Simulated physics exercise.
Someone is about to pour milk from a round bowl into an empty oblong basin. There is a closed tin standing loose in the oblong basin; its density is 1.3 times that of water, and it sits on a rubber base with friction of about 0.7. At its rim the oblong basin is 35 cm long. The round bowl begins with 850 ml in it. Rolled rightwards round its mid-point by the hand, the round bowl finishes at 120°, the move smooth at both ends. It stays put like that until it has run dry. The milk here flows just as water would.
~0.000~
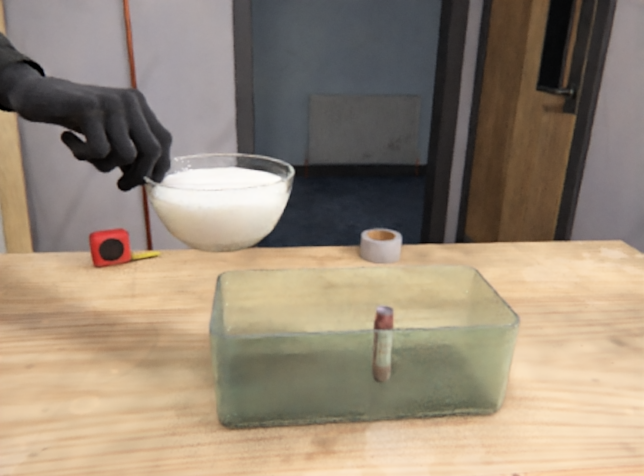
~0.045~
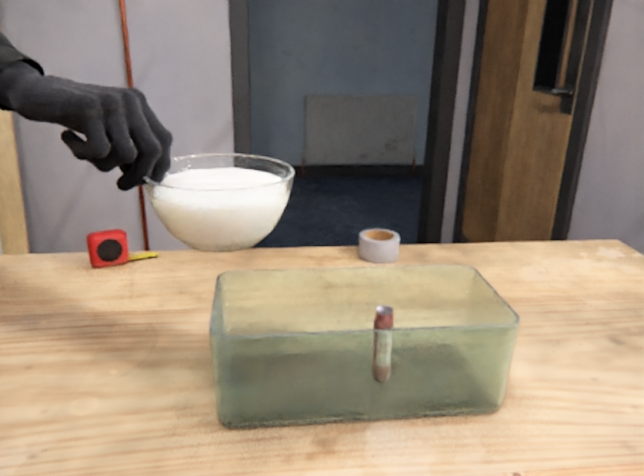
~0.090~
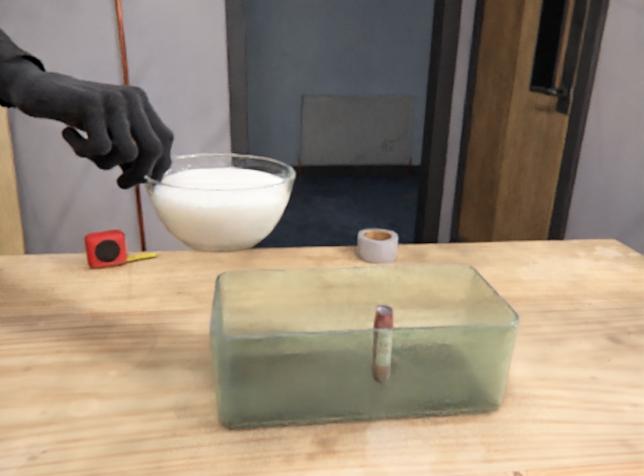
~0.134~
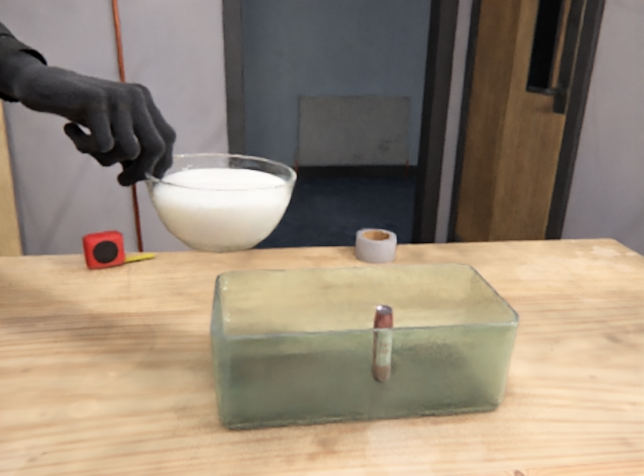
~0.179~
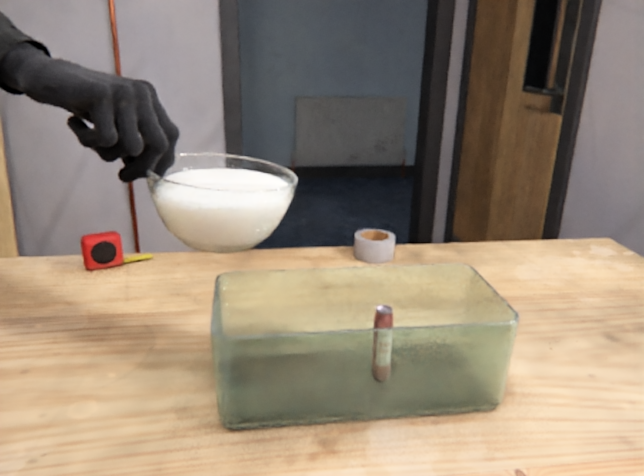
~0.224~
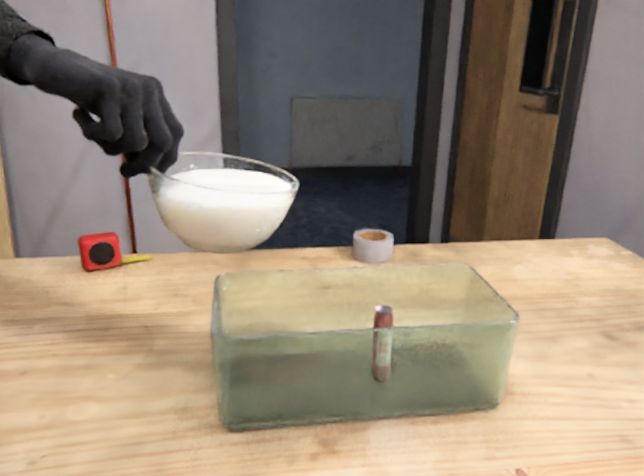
On a wooden table with a red tape measure and a roll of tape, a closed tin stands in an oblong glass basin while a dark-gloved hand holds a round bowl of milk above, tilting it slightly rightwards.
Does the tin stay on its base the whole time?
It's going to stay vertical.
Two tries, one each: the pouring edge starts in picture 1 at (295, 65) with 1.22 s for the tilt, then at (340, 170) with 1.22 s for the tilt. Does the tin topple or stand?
The tin overturns the first time and overturns the second time.
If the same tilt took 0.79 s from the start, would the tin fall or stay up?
Then the tin does not tip.
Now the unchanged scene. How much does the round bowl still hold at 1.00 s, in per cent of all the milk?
Around 0 percent of it.
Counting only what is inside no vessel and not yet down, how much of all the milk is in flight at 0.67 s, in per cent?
Close to 32 in a hundred.
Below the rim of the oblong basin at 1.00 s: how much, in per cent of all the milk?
98 %, more or less.
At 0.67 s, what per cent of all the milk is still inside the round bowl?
At that time about 44 in a hundred parts are still held.
By 0.67 s the tilt is 70° and 44 per cent is still to pour; the tin stands where it began.
By 1.00 s the tilt is 111° and 0 per cent is still to pour; the tin stands where it began.
By 1.35 s the tilt is 120° and 0 per cent is still to pour; the tin stands where it began.
By 1.72 s the tilt is 120° and 0 per cent is still to pour; the tin stands where it began.
At rest the tin stands where it began.
